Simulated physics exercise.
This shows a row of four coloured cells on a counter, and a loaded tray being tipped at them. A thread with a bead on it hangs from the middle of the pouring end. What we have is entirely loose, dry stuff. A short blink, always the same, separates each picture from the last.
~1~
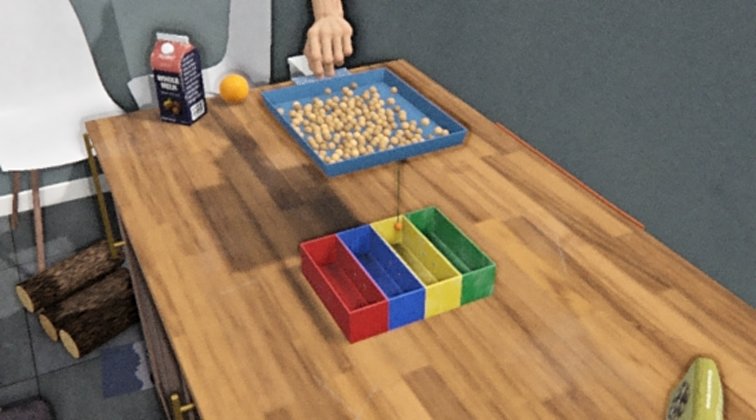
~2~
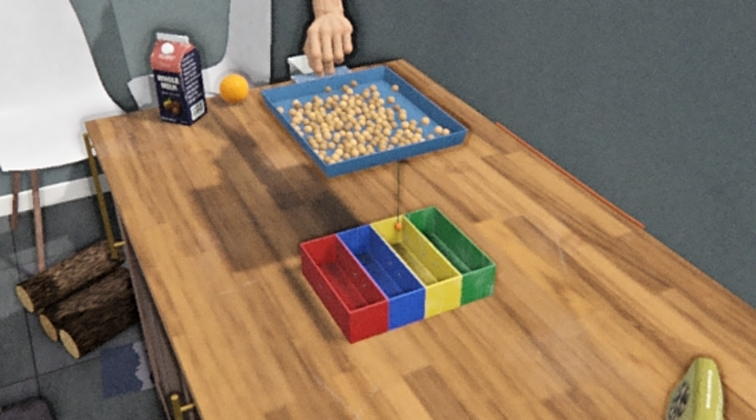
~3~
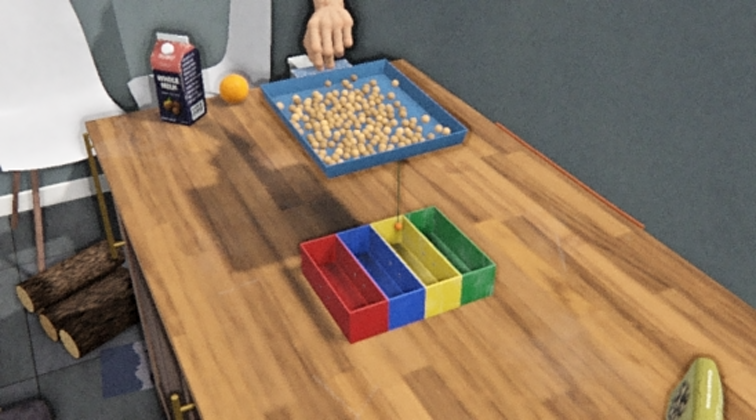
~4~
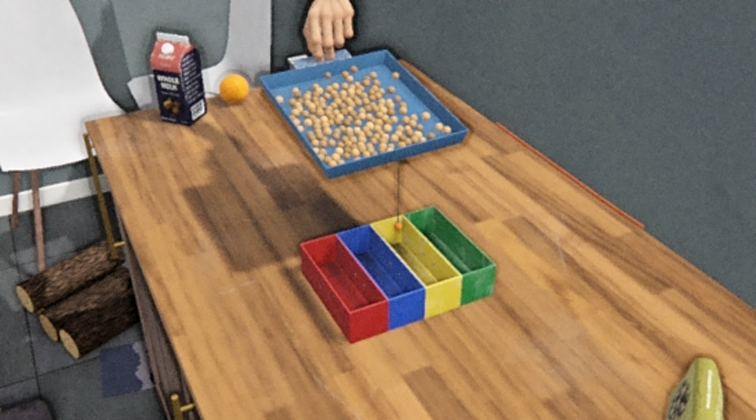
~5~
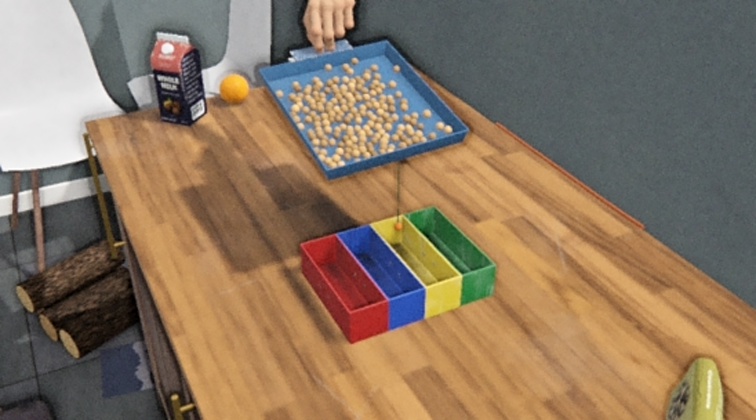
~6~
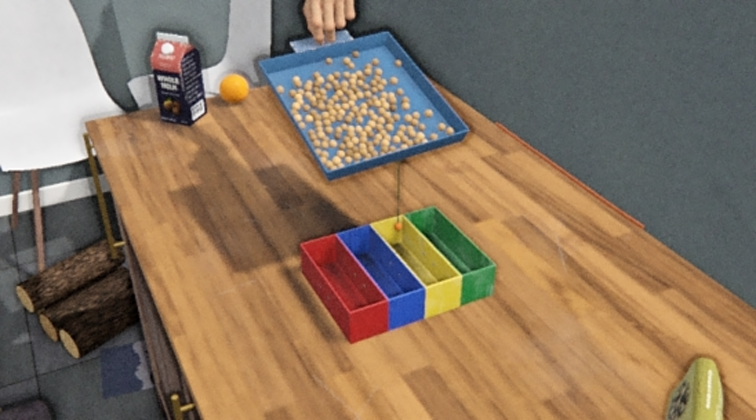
To begin with, a hand holds a blue tray of round wooden beads nearly still above red, blue, yellow and green cells on a wooden counter. Then the hand gradually raises the tray's far end, tilting it slightly toward its near left corner, and the beads shift and spread a little inside.
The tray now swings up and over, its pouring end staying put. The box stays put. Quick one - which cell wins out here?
The red one wins out.
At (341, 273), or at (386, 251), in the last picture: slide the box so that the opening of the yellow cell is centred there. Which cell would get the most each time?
That yellow cell, and then blue.
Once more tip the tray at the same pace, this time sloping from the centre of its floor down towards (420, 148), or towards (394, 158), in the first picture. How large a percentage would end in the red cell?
Roughly 0 percent, then 20 percent.
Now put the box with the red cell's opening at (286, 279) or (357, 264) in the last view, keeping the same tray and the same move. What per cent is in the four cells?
In turn about 90 and about 80 percent.
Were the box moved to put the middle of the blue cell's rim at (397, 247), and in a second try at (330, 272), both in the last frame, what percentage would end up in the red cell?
Close to 40 in a hundred, then close to 0 in a hundred.
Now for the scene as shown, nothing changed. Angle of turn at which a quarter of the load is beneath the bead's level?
80 degrees.
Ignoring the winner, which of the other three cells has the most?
Just behind the top cell comes the cell in blue.
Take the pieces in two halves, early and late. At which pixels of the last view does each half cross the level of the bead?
Around (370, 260) first; around (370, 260) second.
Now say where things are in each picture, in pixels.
The first frame shows corners of the pouring end near (328, 162) and (463, 130), level; middle of the load near (357, 126), round wooden beads; bead on its thread near (398, 226); red cell near (369, 319); blue cell near (407, 306); yellow cell near (443, 294); green cell near (478, 282).
The second frame shows corners of the pouring end near (328, 163) and (463, 130), level; middle of the load near (357, 126).
The third frame shows corners of the pouring end near (329, 164) and (463, 129), tipped barely, lowest at the left corner; middle of the load near (357, 123).
The fourth frame shows corners of the pouring end near (329, 165) and (463, 129), tipped a little, lowest at the left corner; middle of the load near (357, 119).
The fifth frame shows corners of the pouring end near (329, 167) and (464, 129), tipped a little, lowest at the left corner; middle of the load near (357, 117).
The sixth frame shows corners of the pouring end near (329, 169) and (464, 129), tipped clearly, lowest at the left corner; middle of the load near (358, 116), all but a few on the move; red cell near (369, 319); blue cell near (407, 306); yellow cell near (443, 294); green cell near (478, 282).
Shortly afterwards, tray tipped steeply; all but a few on the tray; only a few falling or outside the box.
Next, tray tipped right over; near a quarter on the tray; near a quarter in the red cell; near a quarter in the blue cell; a little in the yellow cell; only a few in the green cell; near a quarter falling or outside the box.
Some moments later, tray tipped past a quarter turn; near half in the red cell; near a quarter in the blue cell; near a quarter in the yellow cell; only a few in the green cell; a little falling or outside the box.
In the end, tray tipped past a quarter turn; near half in the red cell; near a quarter in the blue cell; near a quarter in the yellow cell; only a few in the green cell; a little outside the box.
